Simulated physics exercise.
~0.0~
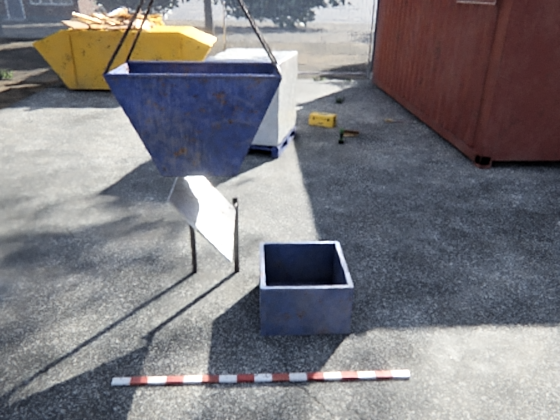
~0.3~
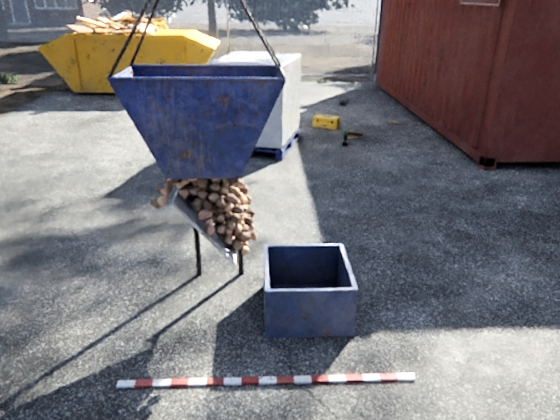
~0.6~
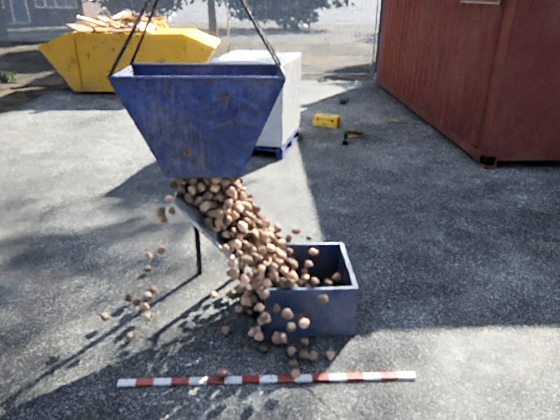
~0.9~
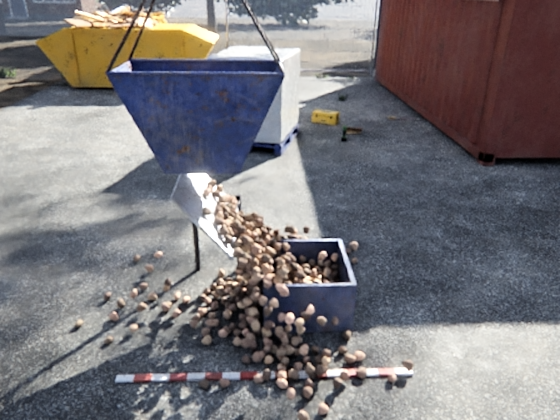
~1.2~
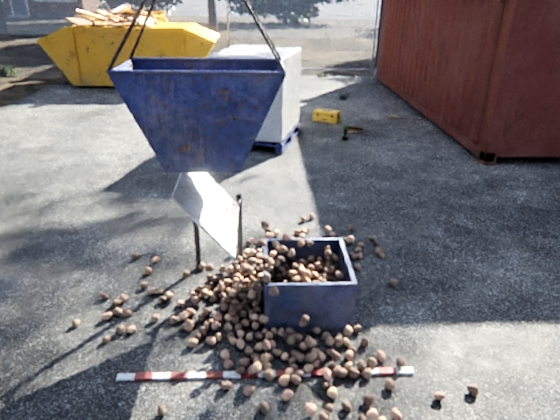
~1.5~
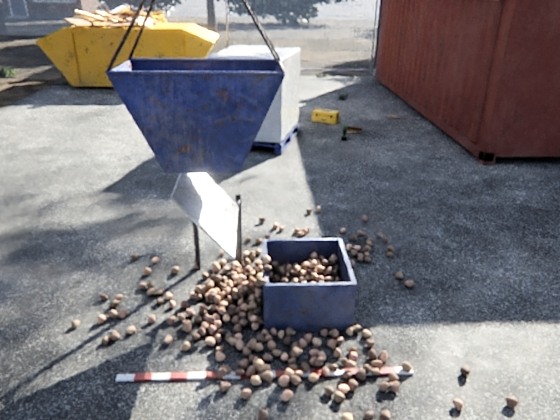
A sunlit asphalt yard is seen from slightly above, with a yellow skip of debris behind on the left and a rust-red container on the right. A tapered blue skip hangs over a sloping steel plate on legs, with an open blue bin below to the right and a red-and-white staff lying in front. Brown rounded stones drop from the skip's bottom onto the plate. They slide down to the right, pouring into the bin and spilling around it. The plate clears while stones roll outward, and finally many lie in the bin, with the rest scattered around it.
